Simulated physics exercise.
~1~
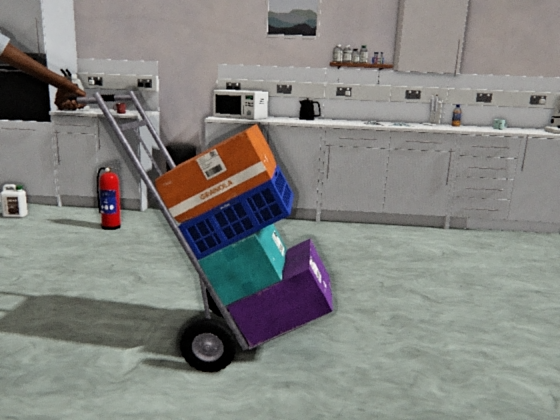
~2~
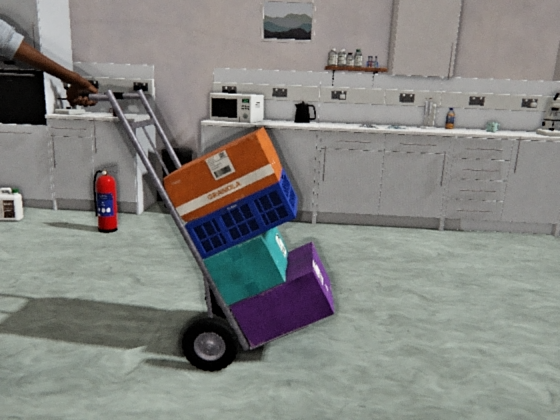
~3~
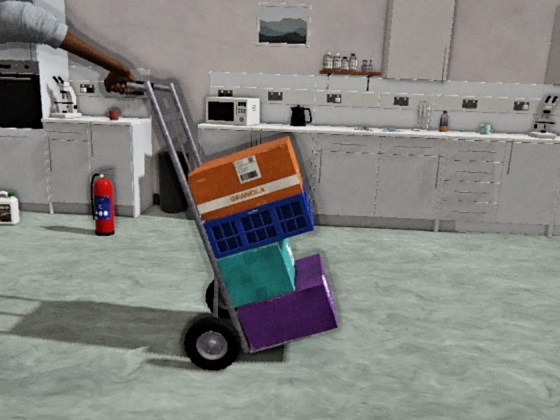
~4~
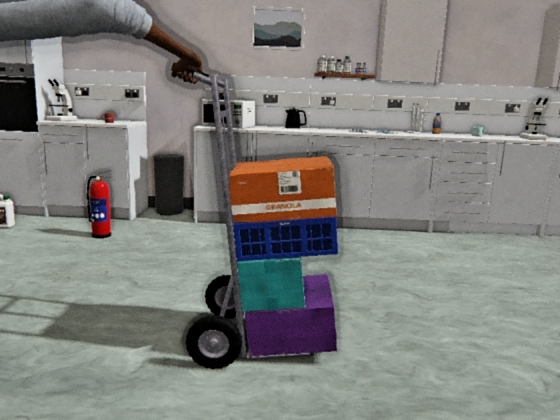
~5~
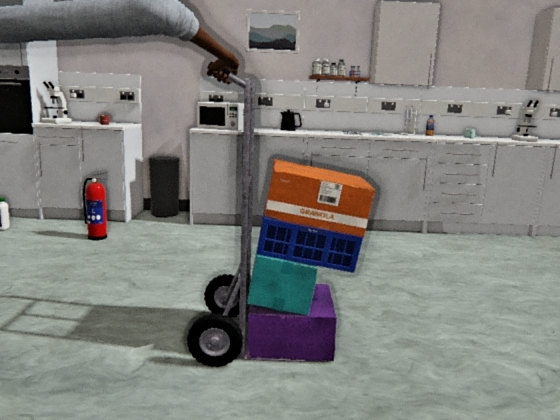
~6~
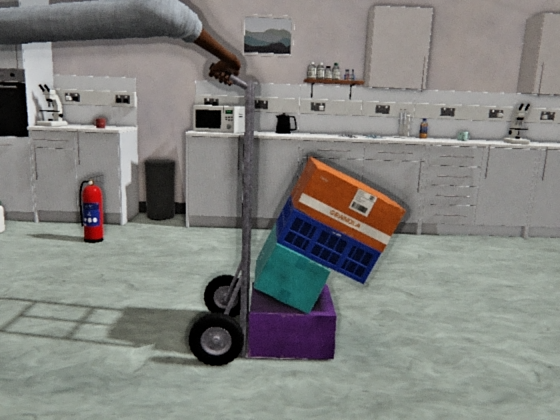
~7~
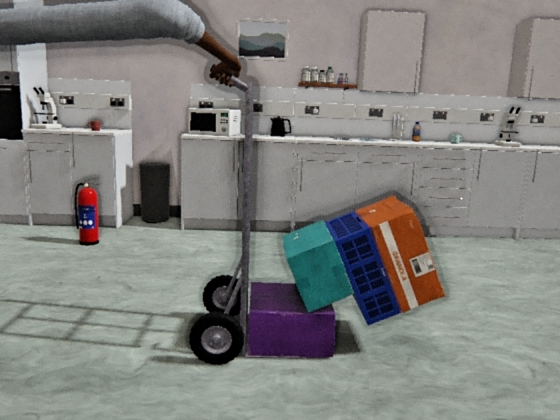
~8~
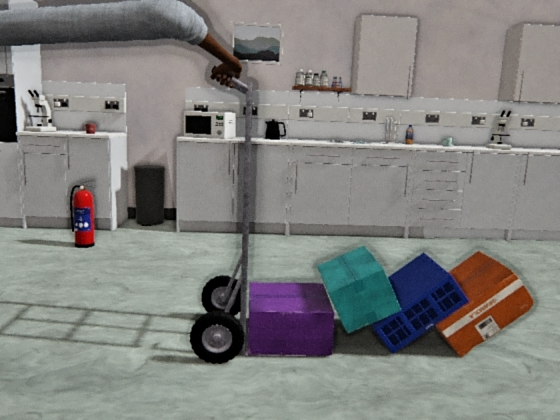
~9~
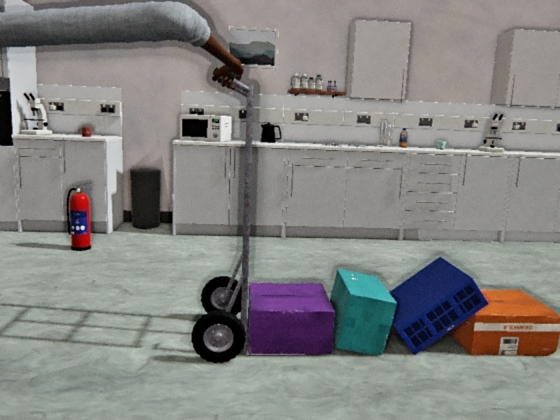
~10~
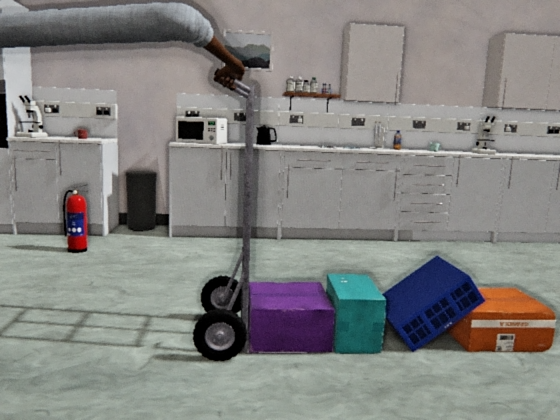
A hand truck, tilted back toward the left in a kitchen-like room and seen from the side, carries a purple box at the bottom, then a turquoise box, a blue crate and an orange parcel on top. An arm reaching in from the left swings it upright while the view drifts slightly. As the truck stops upright, the upper three items tip forward together to the right and topple off the purple box. They tumble onto the pale floor and settle in a row, the blue crate leaning on the orange parcel at the far right. The purple box stays in place against the upright truck, with the turquoise box beside it.
